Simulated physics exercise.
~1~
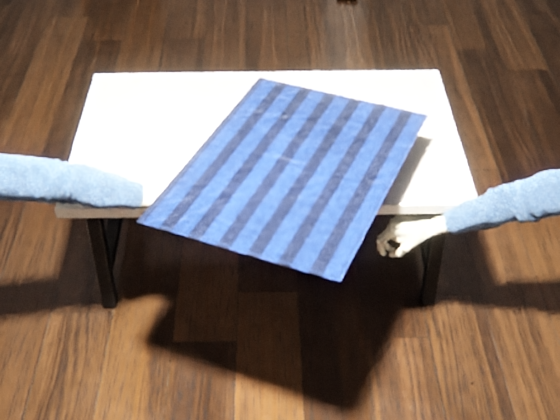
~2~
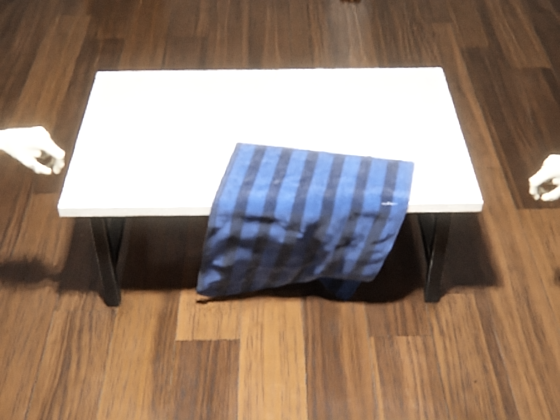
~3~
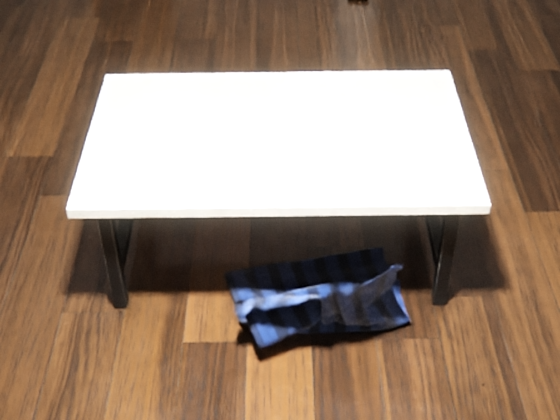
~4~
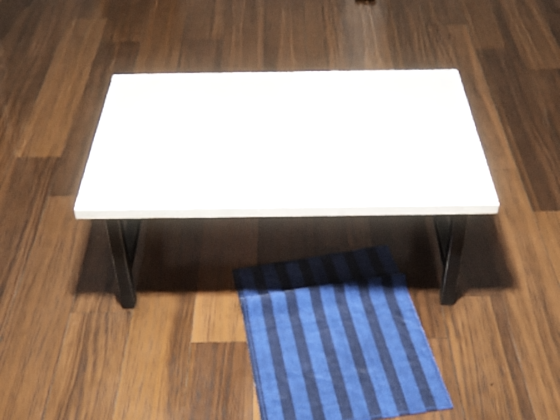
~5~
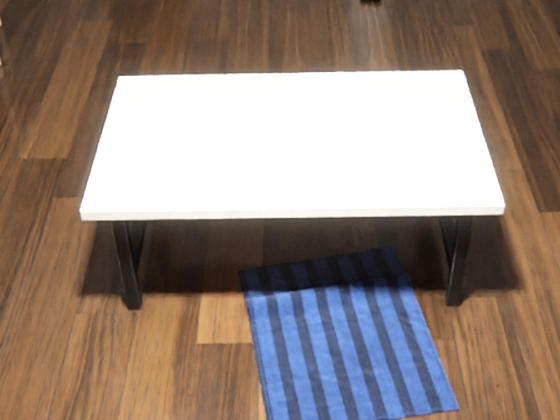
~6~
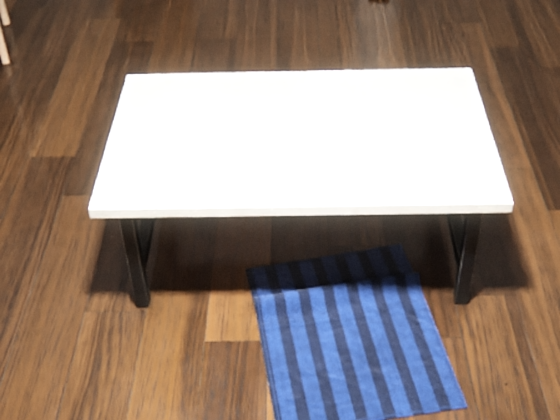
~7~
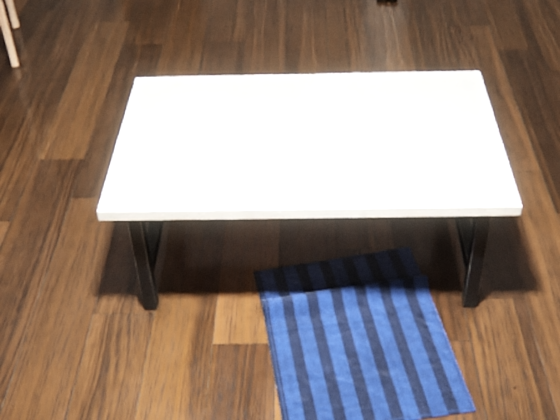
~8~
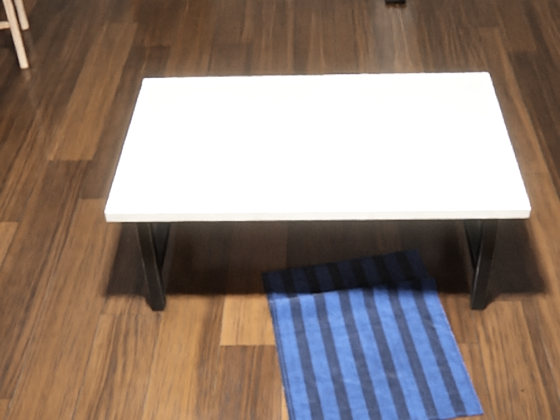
Two hands letting go of a blue striped cloth over a white table's front edge, the cloth sliding off and settling flat on the wooden floor.
